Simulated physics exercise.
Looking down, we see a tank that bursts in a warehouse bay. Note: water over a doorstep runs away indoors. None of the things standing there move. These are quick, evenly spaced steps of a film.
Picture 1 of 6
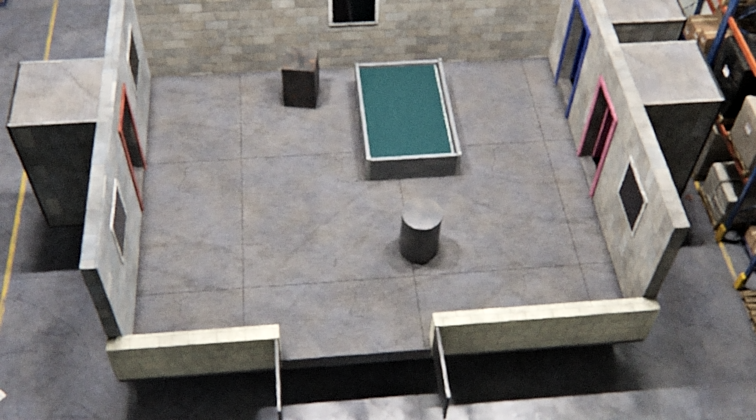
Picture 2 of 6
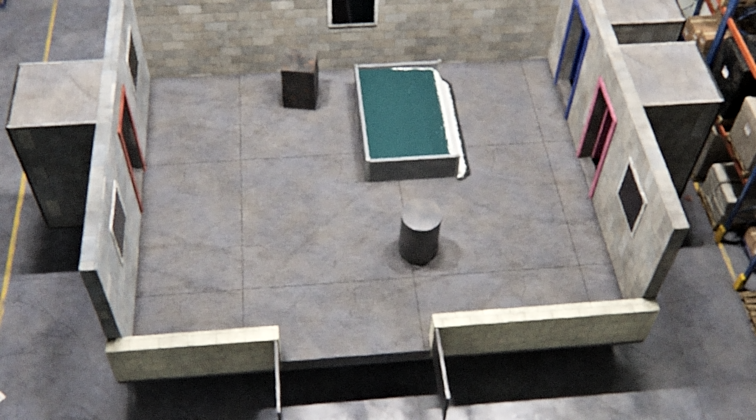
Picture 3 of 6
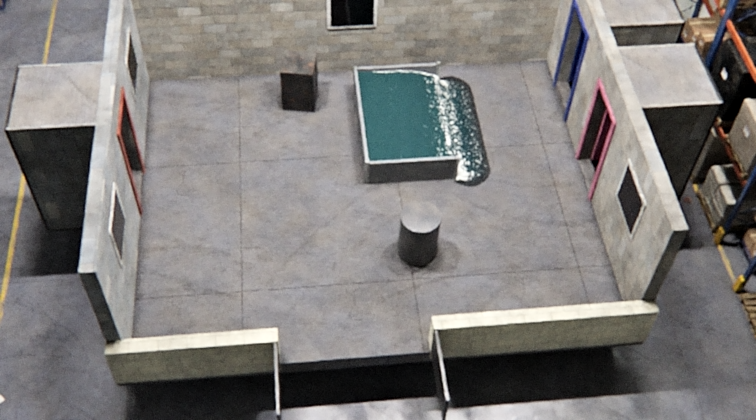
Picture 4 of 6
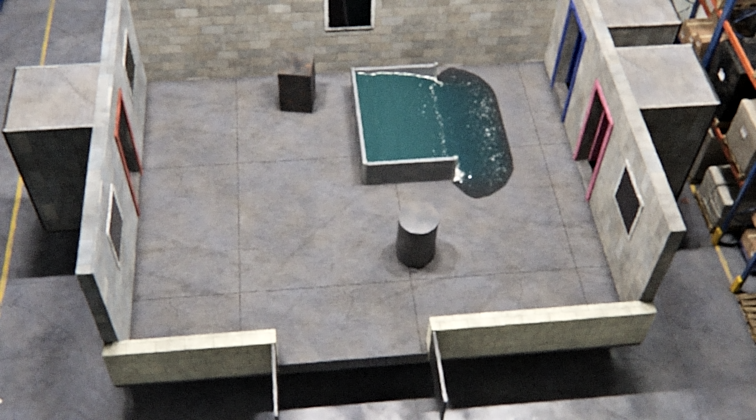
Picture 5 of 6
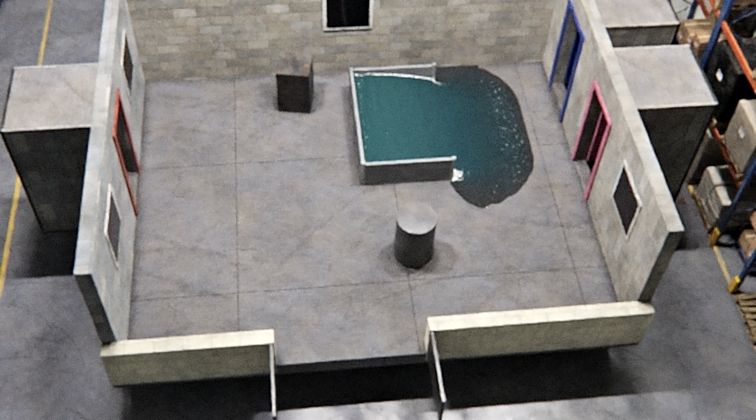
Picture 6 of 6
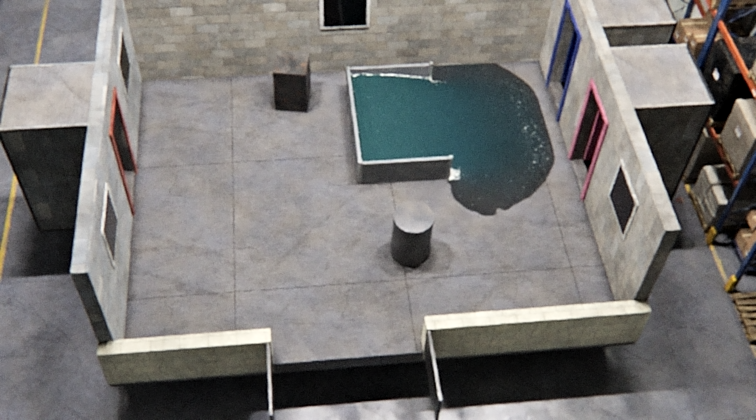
In a walled bay inside a warehouse, the right side of a tank of dark green water gave way, and the water poured out and spread across the gray floor toward the right wall.
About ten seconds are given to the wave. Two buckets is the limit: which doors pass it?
The pink door overshoots the limit. The blue door overshoots the limit. The red door keeps inside the limit.
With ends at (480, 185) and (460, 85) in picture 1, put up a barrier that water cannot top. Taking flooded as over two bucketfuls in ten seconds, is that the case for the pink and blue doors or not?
Note: Pink door sub-threshold; blue door sub-threshold.
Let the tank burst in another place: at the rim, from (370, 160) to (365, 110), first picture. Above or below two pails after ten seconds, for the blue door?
Then: The blue door falls short.
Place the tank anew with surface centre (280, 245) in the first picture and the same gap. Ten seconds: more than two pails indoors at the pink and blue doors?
Lab note - pink door crosses the line; blue door never reaches it.
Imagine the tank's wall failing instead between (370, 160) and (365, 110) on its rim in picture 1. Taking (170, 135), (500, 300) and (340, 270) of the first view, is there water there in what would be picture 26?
First soaked, second unwetted, third unwetted.
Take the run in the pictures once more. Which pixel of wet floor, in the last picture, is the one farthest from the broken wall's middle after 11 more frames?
Roughly (595, 264).
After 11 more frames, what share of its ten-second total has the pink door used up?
It works out at roughly 35 percent of the ten-second total.
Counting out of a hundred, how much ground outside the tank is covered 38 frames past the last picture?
Close to 45 in a hundred, I think.
A moment on, water covers 20 % of the floor; the pink door under two buckets in, the blue door under two buckets in, the red door not reached.
Next, water covers 20 % of the floor; the pink door far over two buckets in, the blue door over two buckets in, the red door not reached.
Then, water covers 25 % of the floor; the pink door far over two buckets in, the blue door far over two buckets in, the red door not reached.
Later, water covers 45 % of the floor; the pink door far over two buckets in, the blue door far over two buckets in, the red door not reached.
In the end, water covers 70 % of the floor; the pink door far over two buckets in, the blue door far over two buckets in, the red door wet at the sill, nothing in.
